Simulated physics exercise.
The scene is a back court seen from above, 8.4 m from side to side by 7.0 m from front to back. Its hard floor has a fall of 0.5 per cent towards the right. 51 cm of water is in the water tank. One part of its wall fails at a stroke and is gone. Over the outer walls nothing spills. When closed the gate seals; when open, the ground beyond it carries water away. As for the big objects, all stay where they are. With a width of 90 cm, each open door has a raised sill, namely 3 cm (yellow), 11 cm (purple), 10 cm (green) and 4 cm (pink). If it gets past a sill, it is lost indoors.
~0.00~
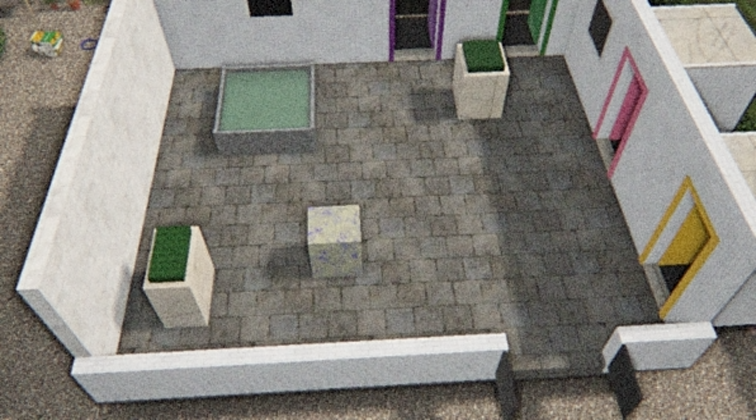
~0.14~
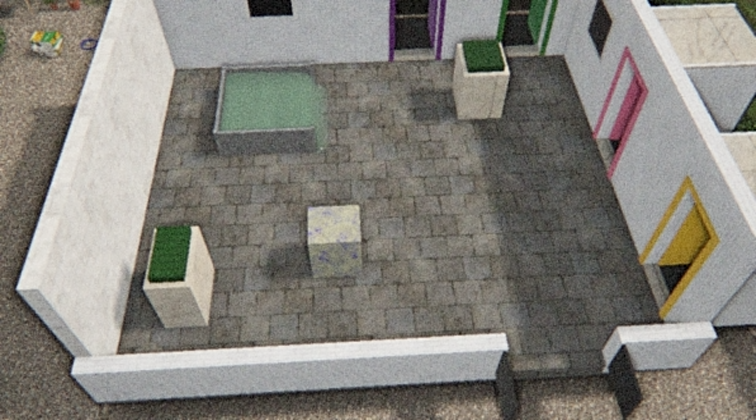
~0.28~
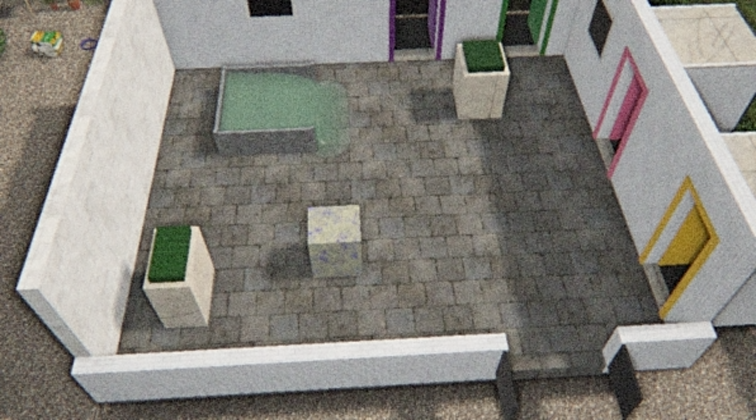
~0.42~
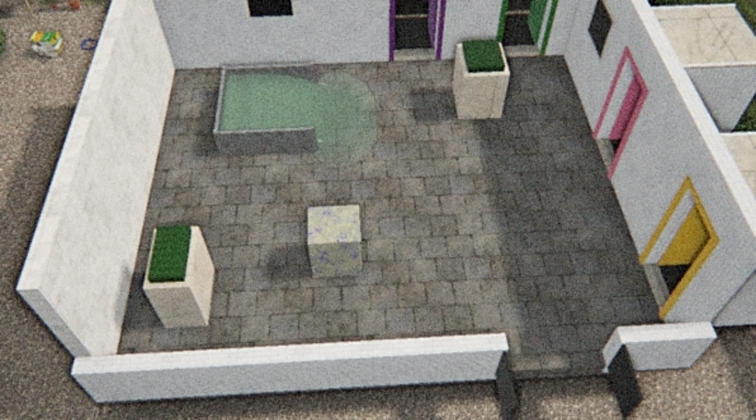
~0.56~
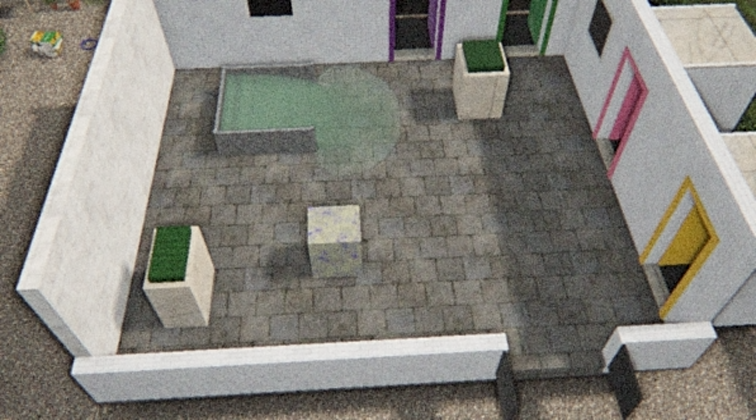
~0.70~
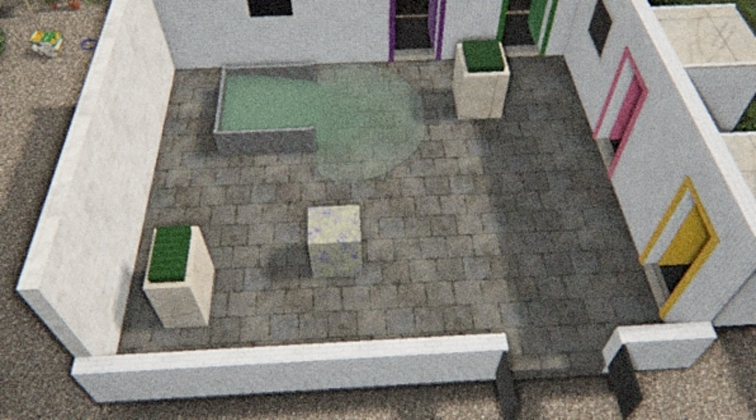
Greenish water pours from the tank's open right side and spreads across the grey paved court.
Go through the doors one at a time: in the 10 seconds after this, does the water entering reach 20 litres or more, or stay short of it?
Going through them: The yellow door reaches it; the purple door stays short; the green door stays short; the pink door reaches it.
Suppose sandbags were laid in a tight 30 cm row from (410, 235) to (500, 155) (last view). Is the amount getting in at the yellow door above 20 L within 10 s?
Outcome - yellow: Pass.
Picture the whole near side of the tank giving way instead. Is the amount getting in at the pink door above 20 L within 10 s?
Pink: Falls short.
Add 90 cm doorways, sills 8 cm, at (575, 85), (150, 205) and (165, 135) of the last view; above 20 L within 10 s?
Note, doorways in listed order: Goes beyond, stays short, stays short.
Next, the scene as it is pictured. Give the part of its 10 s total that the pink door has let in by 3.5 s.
I'd say close to 50 percent.
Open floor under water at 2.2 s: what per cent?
Wet share: Near 30 percent.
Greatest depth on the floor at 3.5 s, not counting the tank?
Up to some 20 cm.
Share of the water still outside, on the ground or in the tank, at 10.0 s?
About 82 per cent.
After 1.4 s water covers 20 % of the floor and is deepest (28 cm) near (454, 108); yellow door not reached, purple door 8 cm at the sill, 0 L in, green door not reached, pink door not reached.
After 2.2 s water covers 30 % of the floor and is deepest (24 cm) near (453, 102); yellow door not reached, purple door 11 cm at the sill, 0 L in, green door 7 cm at the sill, 0 L in, pink door not reached.
After 3.5 s water covers 45 % of the floor and is deepest (20 cm) near (554, 63); yellow door not reached, purple door 12 cm at the sill, 3 L in, green door 6 cm at the sill, 0 L in, pink door 11 cm at the sill, 40 L in.
After 6.0 s water covers 45 % of the floor and is deepest (12 cm) near (655, 347); yellow door 6 cm at the sill, 10 L in, purple door 6 cm at the sill, 7 L in, green door 8 cm at the sill, 0 L in, pink door 5 cm at the sill, 79 L in.
After 10.0 s water covers 65 % of the floor and is deepest (7 cm) near (630, 276); yellow door 7 cm at the sill, 51 L in, purple door 3 cm at the sill, 7 L in, green door 4 cm at the sill, 0 L in, pink door 5 cm at the sill, 84 L in.
